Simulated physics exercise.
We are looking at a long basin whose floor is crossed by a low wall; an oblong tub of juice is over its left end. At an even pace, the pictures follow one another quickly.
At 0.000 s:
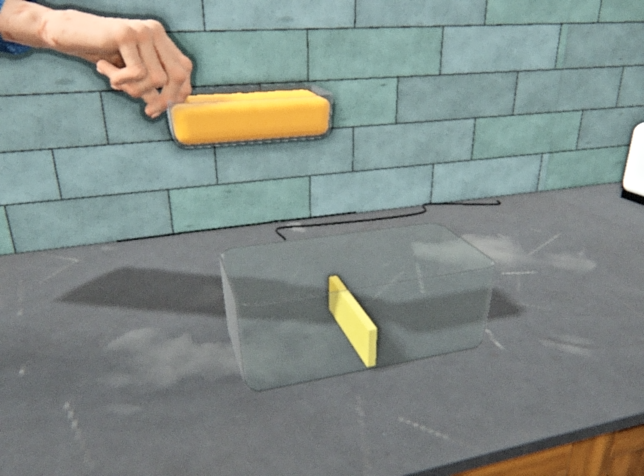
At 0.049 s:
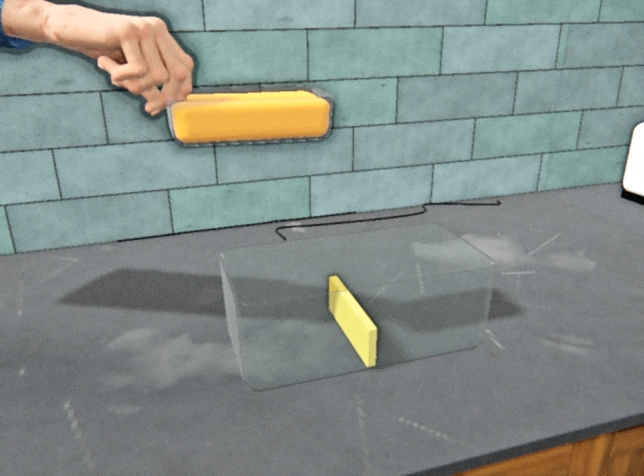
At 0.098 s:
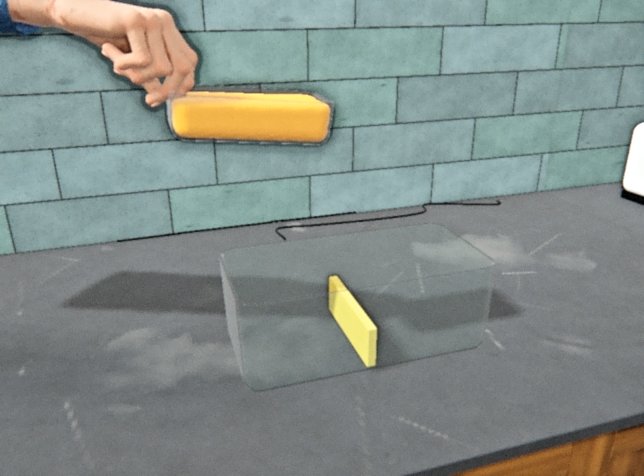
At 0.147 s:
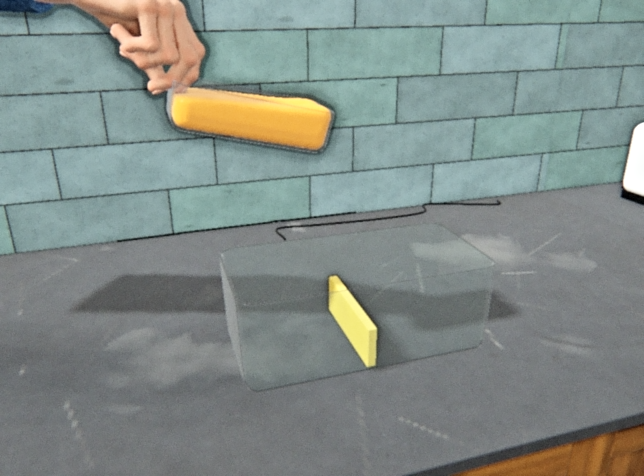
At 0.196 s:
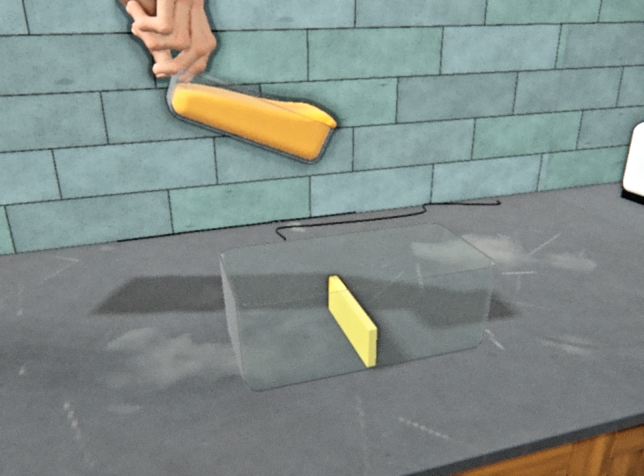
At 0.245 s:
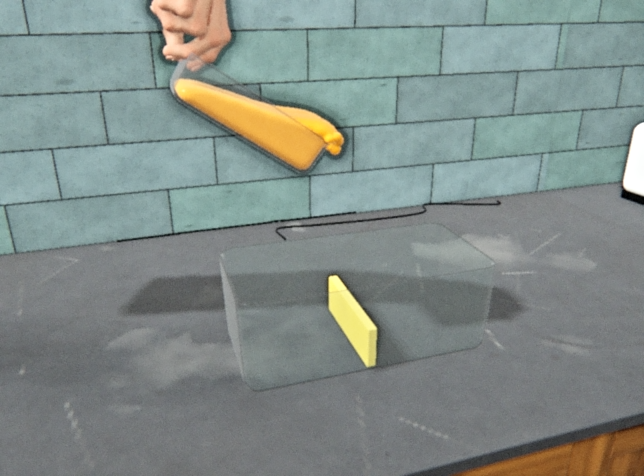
In the video, a hand holds an oblong tub of orange juice above the left end of a clear basin crossed by a low yellow wall, then tilts it increasingly down to the right until some juice passes over its lower rim.
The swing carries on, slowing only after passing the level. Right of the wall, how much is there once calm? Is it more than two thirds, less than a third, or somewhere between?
The share right of the wall ends up beyond two thirds.
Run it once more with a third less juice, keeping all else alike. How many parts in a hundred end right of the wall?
Close to 80 per cent, more or less.
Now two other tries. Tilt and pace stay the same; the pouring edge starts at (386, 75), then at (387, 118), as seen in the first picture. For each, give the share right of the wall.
Near 80 per cent for the first start, near 85 per cent for the second.
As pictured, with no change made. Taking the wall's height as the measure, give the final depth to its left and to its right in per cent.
Near 10 in a hundred to the left, 30 to the right.
A moment on, the oblong tub is tipped right over and 5 per cent is still to pour, 2 is left of the wall and 53 right of it.
Next, the oblong tub is tipped right over and 0 per cent is still to pour, 10 is left of the wall and 80 right of it.
Then the oblong tub is tipped right over and 0 per cent is still to pour, 16 is left of the wall and 79 right of it.
Later the oblong tub is tipped right over and 0 per cent is still to pour, 16 is left of the wall and 79 right of it.
Finally, 16 per cent lies left of the wall, 79 right of it and 4 outside.
